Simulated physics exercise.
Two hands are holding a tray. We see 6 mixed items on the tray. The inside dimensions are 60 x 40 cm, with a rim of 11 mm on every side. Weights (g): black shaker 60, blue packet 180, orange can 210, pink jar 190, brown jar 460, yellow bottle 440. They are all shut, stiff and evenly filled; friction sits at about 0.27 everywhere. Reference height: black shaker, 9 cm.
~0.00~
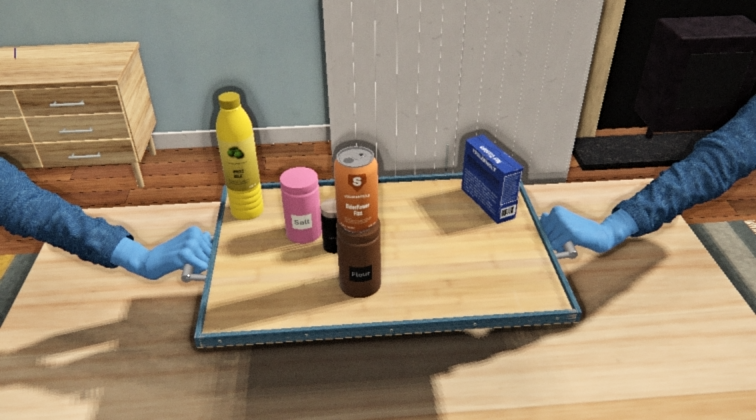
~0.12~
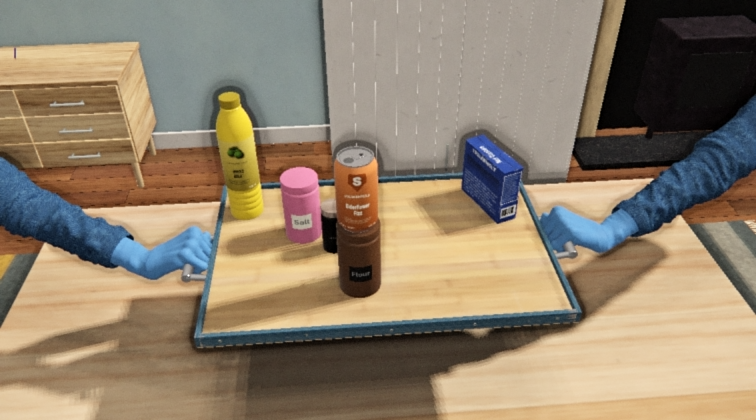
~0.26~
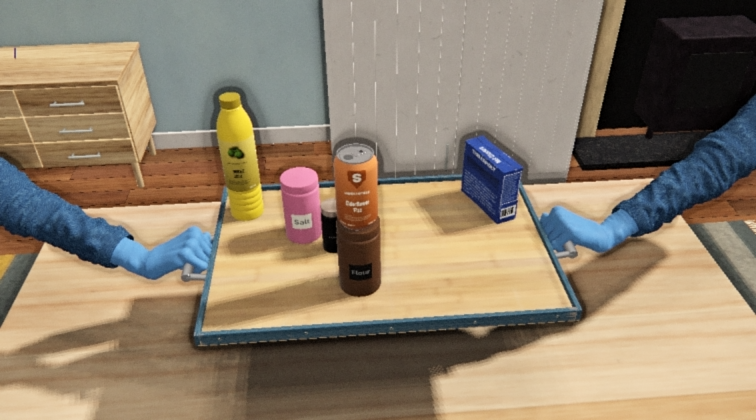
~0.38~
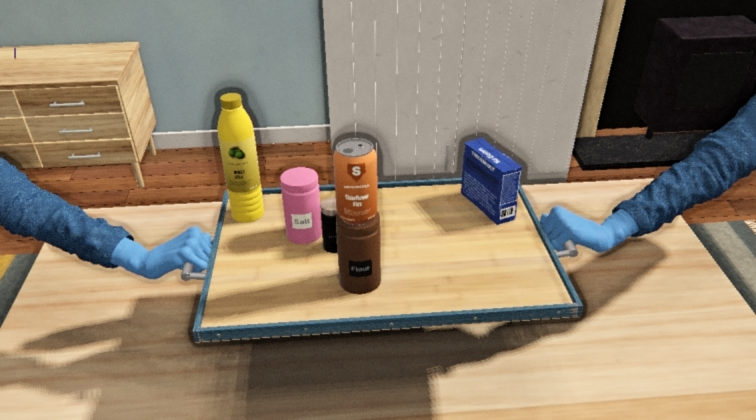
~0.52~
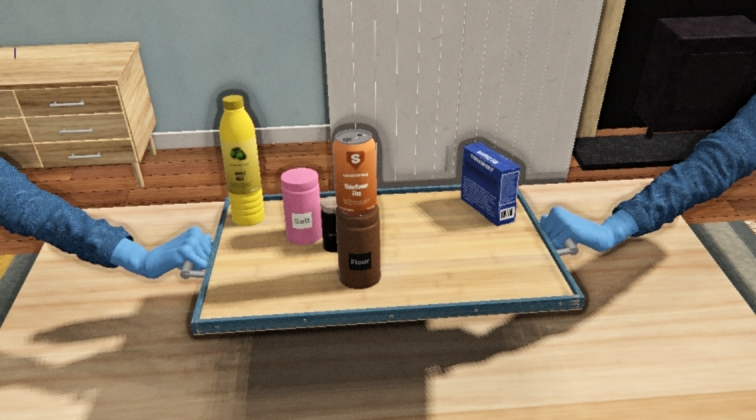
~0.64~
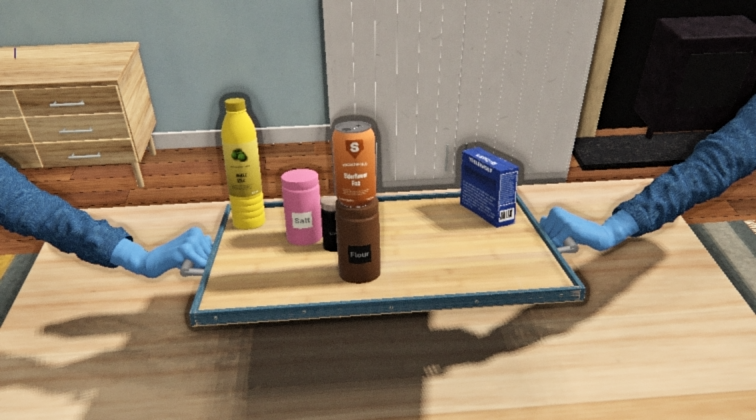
Two blue-gloved hands grip the ends of a blue-rimmed wooden tray above a pale wood table, seen from the front and slightly above in a room with drawers behind. On it stand a yellow bottle at left, a pink jar, a small black shaker, an orange can behind a brown jar, and a blue packet at right. The hands gradually tilt the far edge down while the items keep their places and the camera stays still.
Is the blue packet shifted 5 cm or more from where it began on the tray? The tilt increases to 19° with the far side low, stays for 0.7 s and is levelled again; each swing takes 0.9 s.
No, it moves less than that.
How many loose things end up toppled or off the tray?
All told, 5.
After 1.34 s, tilt 19°, far edge down; yellow bottle now off the tray; blue packet slid 2 cm near (485, 188); orange can tipped 70° from how it sat.
After 1.64 s, tilt 19°, far edge down; orange can and pink jar now off the tray; blue packet slid 2 cm near (485, 188); black shaker on its side.
After 1.94 s, tilt 16°, far edge down; black shaker now off the tray; blue packet slid 2 cm near (485, 186); brown jar tipped 35° from how it sat.
After 2.24 s, tilt 6°, far edge down; brown jar now off the tray; blue packet slid 2 cm near (487, 177).
At rest (3.1 s), off the tray, black shaker, orange can, pink jar, brown jar and yellow bottle; the last one in place, give or take 5 cm. In the last view, blue packet near (488, 173).
